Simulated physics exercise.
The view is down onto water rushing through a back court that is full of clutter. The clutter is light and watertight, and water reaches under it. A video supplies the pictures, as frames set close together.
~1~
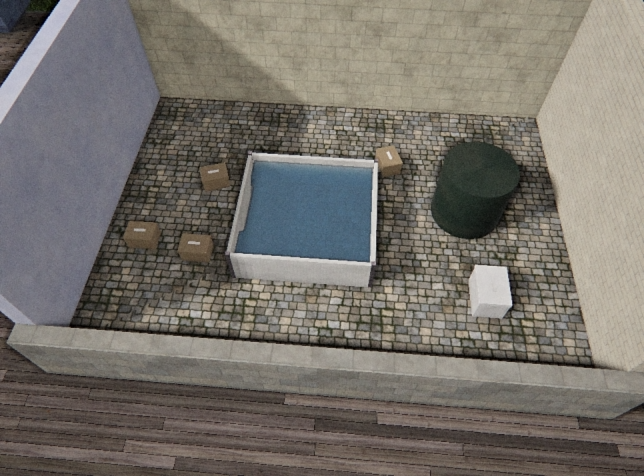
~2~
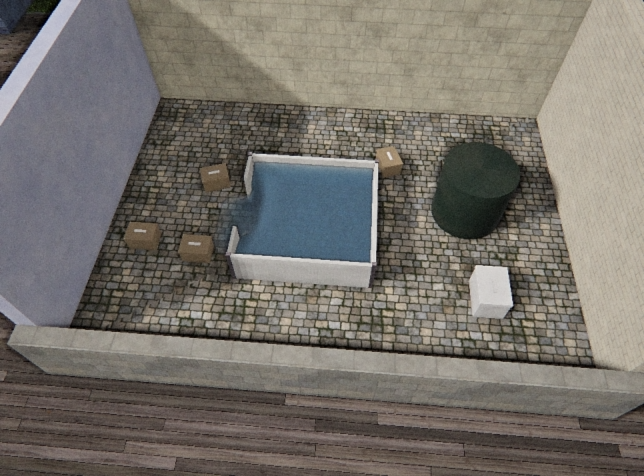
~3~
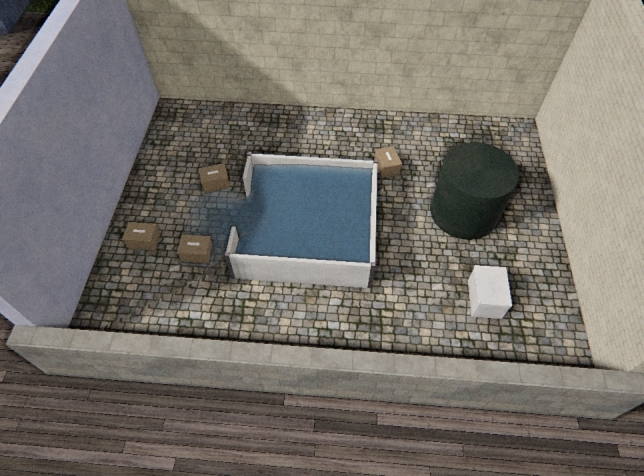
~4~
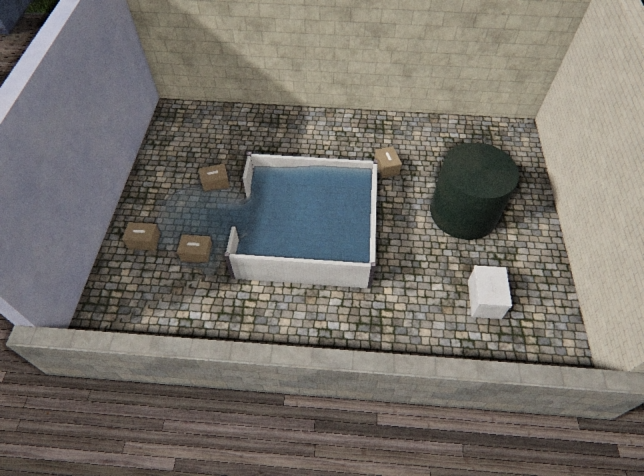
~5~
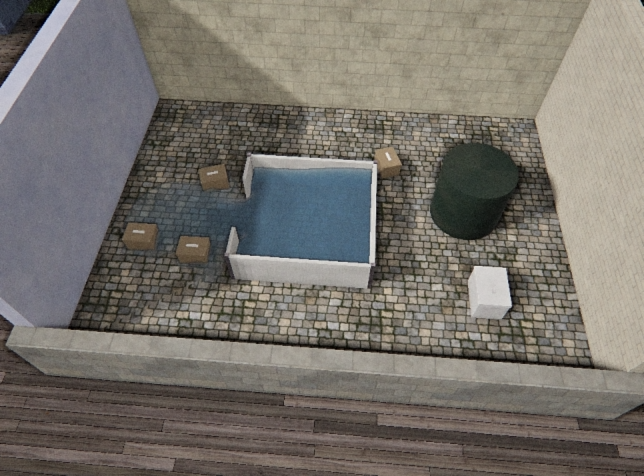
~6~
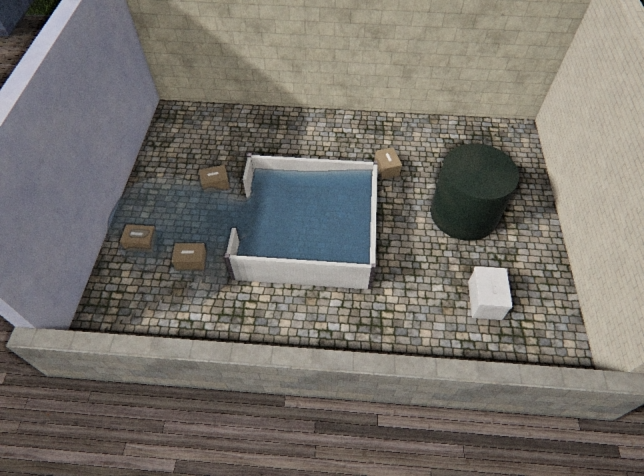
A white-walled pool of blue water sits near the middle of a cobbled court enclosed by walls, seen from above at a steady angle. Three brown boxes lie to its left and another by its upper right corner, with a dark green cylinder and a white block farther right. Water pours through a gap in the pool's left side, spreads over the stones among the boxes, and the lower two shift very slightly.
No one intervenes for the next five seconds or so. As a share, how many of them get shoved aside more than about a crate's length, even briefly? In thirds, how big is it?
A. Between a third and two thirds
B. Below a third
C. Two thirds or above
Between a third and two thirds.
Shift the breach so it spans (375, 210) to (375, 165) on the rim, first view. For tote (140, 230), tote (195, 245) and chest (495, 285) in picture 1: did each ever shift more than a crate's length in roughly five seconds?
Listed in turn, never travels that far, never travels that far, ends up that far off.
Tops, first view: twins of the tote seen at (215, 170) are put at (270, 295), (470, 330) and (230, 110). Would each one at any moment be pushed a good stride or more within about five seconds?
One by one: Knocked well away; hardly budges; knocked well away.
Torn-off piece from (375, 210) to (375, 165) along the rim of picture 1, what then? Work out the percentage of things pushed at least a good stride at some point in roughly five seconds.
Estimate: Some 20 per cent.
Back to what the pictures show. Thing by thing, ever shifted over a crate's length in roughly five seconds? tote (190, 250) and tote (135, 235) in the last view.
Displacement check, in sequence - reached it, reached it.
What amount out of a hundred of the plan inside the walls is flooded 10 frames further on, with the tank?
That works out to about 30 in a hundred.
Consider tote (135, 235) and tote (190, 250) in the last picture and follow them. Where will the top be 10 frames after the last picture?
Look around pixels (86, 321) and (163, 287).
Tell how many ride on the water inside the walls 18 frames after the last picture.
By my count, 0.
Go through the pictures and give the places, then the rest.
A tote at (194, 243) rests on the ground; a tote at (140, 230) rests on the ground; 0 of 5 have shifted, in the first picture.
A tote at (195, 244) rests on the ground; a tote at (140, 231), on the bottom; 0 of 5 have shifted, in the second picture.
A tote at (194, 244), on the bottom; a tote at (139, 231) rests on the ground; 0 of 5 have shifted, in the third picture.
A tote at (194, 244) rests on the ground; a tote at (139, 232), on the bottom; 0 of 5 have shifted, in the fourth picture.
A tote at (192, 246) rests on the ground; a tote at (139, 232), on the bottom; 0 of 5 have shifted, in the fifth picture.
A tote at (188, 252) rests on the ground, close to its start; a tote at (137, 234) rests on the ground, close to its start; 1 of 5 have shifted, in the sixth picture.
A moment on, 0 of 5 are well off their spots; 0 afloat.
Next, 2 of 5 are well off their spots; 1 afloat.
Later, 2 of 5 are well off their spots; 0 afloat.
In the end, 2 of 5 are well off their spots, and 2 have been at some point; 0 afloat.
